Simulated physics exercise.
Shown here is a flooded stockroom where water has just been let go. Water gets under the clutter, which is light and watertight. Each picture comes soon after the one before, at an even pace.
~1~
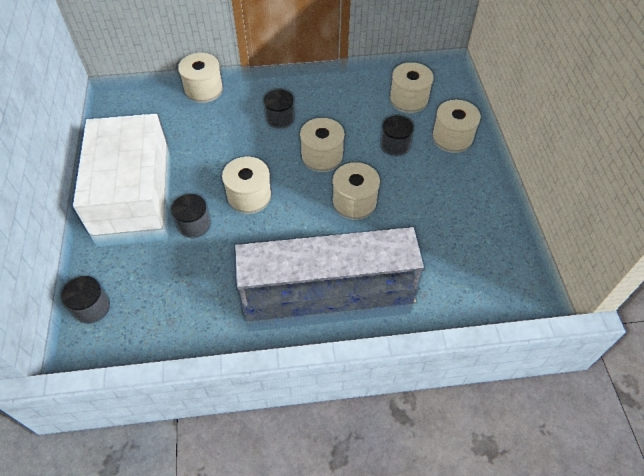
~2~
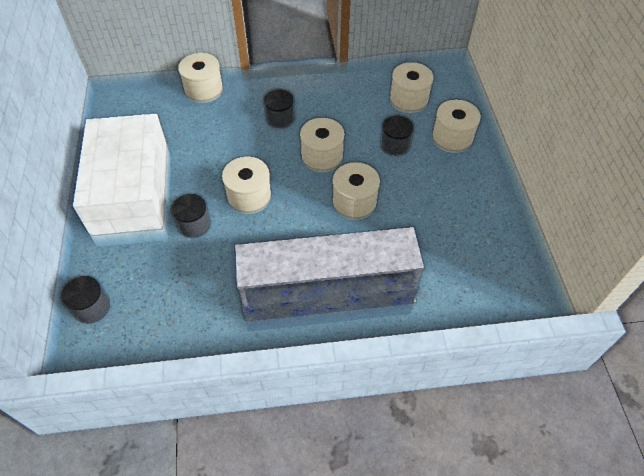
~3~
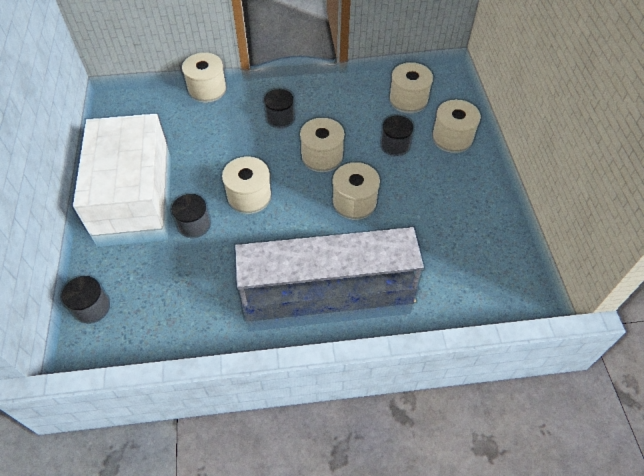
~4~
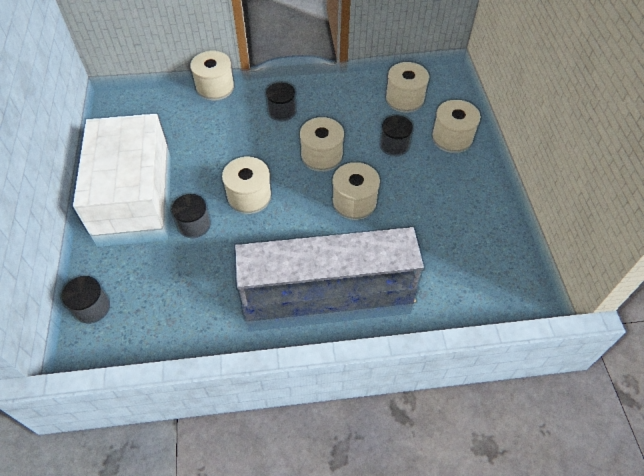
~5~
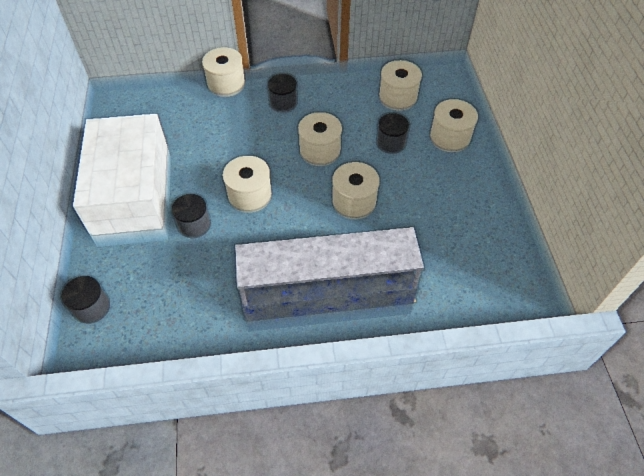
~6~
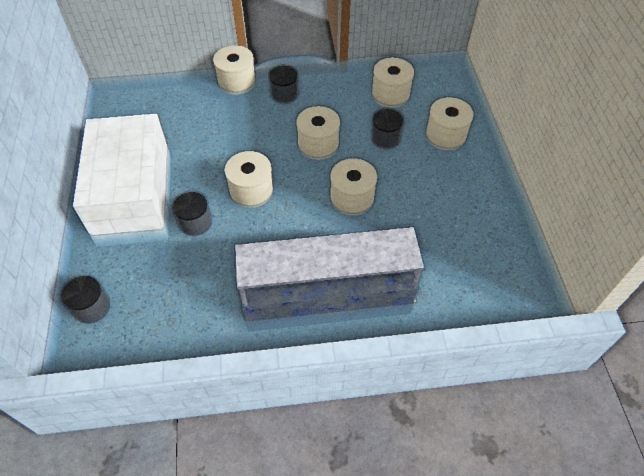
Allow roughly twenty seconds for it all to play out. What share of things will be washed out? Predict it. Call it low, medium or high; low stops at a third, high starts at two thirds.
High.
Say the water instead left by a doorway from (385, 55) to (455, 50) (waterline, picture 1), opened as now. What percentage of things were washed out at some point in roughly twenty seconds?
It comes to some 70 per cent of the lot.
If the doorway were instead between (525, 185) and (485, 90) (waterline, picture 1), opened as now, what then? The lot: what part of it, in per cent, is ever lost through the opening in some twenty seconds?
Roughly 70 %.
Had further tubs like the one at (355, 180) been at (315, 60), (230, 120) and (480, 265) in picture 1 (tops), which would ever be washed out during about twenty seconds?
Taken in the given order, the three: Exits at some point, exits at some point and doesn't escape.
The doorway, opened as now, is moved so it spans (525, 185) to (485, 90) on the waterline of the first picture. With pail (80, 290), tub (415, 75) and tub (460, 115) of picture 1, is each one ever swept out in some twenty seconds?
Sequentially, I'd put it as not lost, swept away, swept away.
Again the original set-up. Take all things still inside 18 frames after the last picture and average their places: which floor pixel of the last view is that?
(271, 166).
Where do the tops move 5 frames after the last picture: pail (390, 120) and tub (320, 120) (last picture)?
The tops should be near (374, 99) and near (312, 94).
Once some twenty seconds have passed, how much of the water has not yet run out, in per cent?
I'd put it near 48 per cent.
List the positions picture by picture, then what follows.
In the first frame, a pail at (279, 100), afloat; a tub at (199, 66), afloat; 0 of 10 have shifted.
In the second frame, a pail at (279, 100) floats; a tub at (199, 66), afloat; 0 of 10 have shifted.
In the third frame, a pail at (279, 99) floats; a tub at (202, 66) floats, close to its start; 0 of 10 have shifted.
In the fourth frame, a pail at (281, 92) floats, close to its start; a tub at (211, 64), afloat, close to its start; 3 of 10 have shifted.
In the fifth frame, a pail at (282, 84), afloat, close to its start; a tub at (222, 60), afloat, close to its start; 5 of 10 have shifted.
In the sixth frame, a pail at (283, 75) floats, a stride from its start; a tub at (233, 58), afloat, a stride from its start; 8 of 10 have shifted.
A moment on, 2 of 10 are out; 8 afloat.
Next, 5 of 10 are out; 5 afloat.
Later, 8 of 10 are out; 2 afloat.
In the end, 9 of 10 are out; 1 afloat.
